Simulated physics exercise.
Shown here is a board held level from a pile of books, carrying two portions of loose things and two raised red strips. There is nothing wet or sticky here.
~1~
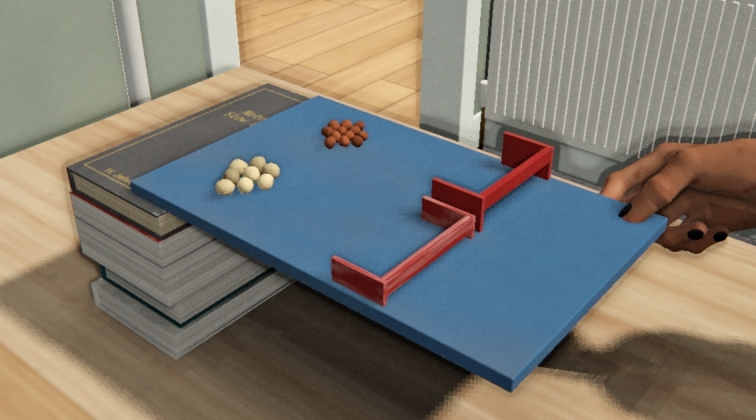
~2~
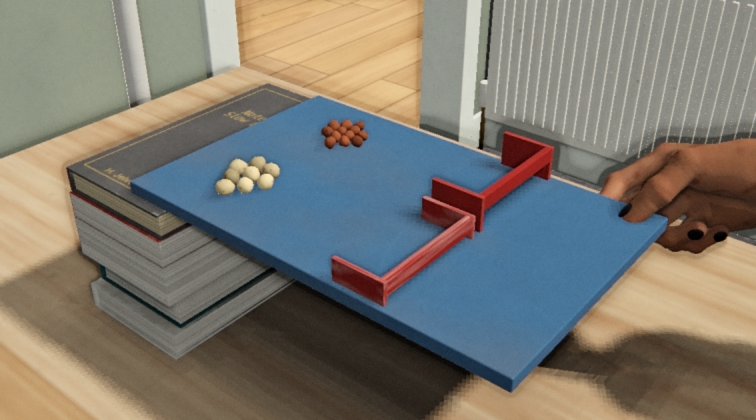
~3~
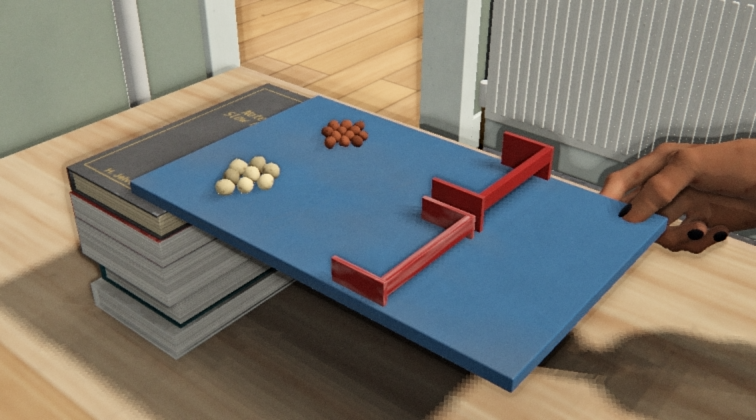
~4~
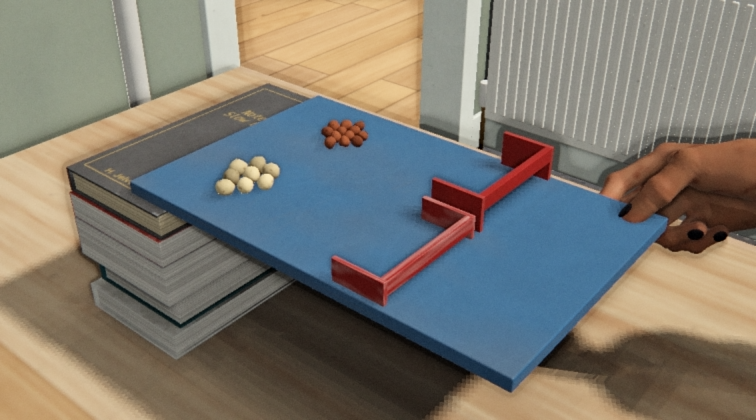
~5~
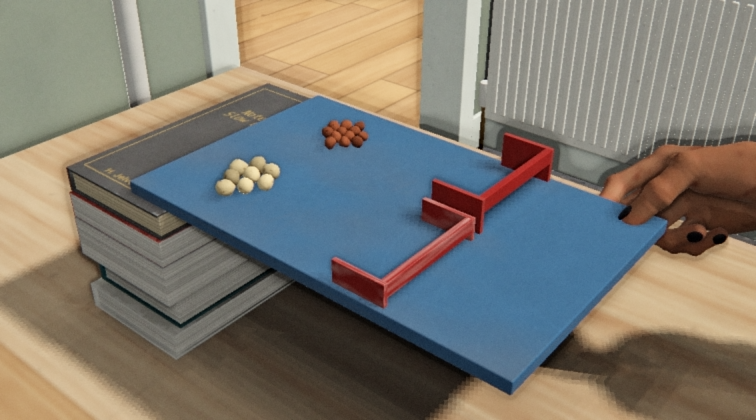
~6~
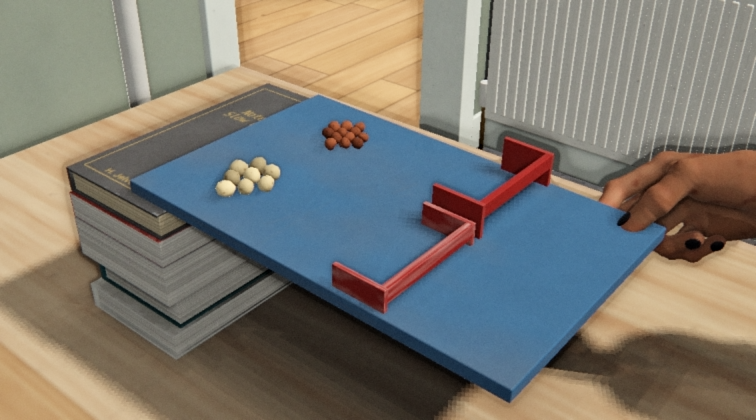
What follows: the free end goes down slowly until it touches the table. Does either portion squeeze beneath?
Well, the front portion can't get under, and the back portion squeezes underneath.
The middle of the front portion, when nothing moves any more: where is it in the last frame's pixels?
Looks like it settles around (401, 351).
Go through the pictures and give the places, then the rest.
In the first picture, held end of the board (506, 371), level; book pile (222, 151), nearly half as high as the board is long; front portion (251, 175), a few macadamia nuts; back portion (349, 136), a few clay pellets; front gate (429, 254), its slot lower than a piece; back gate (516, 177), its slot higher than a piece.
In the second picture, held end of the board (506, 371), level; back portion (349, 136).
In the third picture, held end of the board (506, 371), level; front portion (251, 175).
In the fourth picture, held end of the board (506, 371), level; back portion (349, 136).
In the fifth picture, held end of the board (506, 373), level; front portion (252, 175).
In the sixth picture, held end of the board (505, 381), down by 2°; book pile (222, 151); front portion (252, 176), not moving; back portion (341, 133), not moving; front gate (429, 261); back gate (517, 184).
Then, 0.35 s later than the last frame, board sloping at 9°; front portion where it was; back portion where it was.
Then, 0.81 s later than the last frame, board sloping at 20°; front portion on its way down; back portion on its way down.
Then, 1.29 s later than the last frame, board resting at 28°; front portion has reached its gate; back portion every one past its gate.
When it is over, board resting at 28°; front portion gathered behind its gate; back portion every one past its gate.
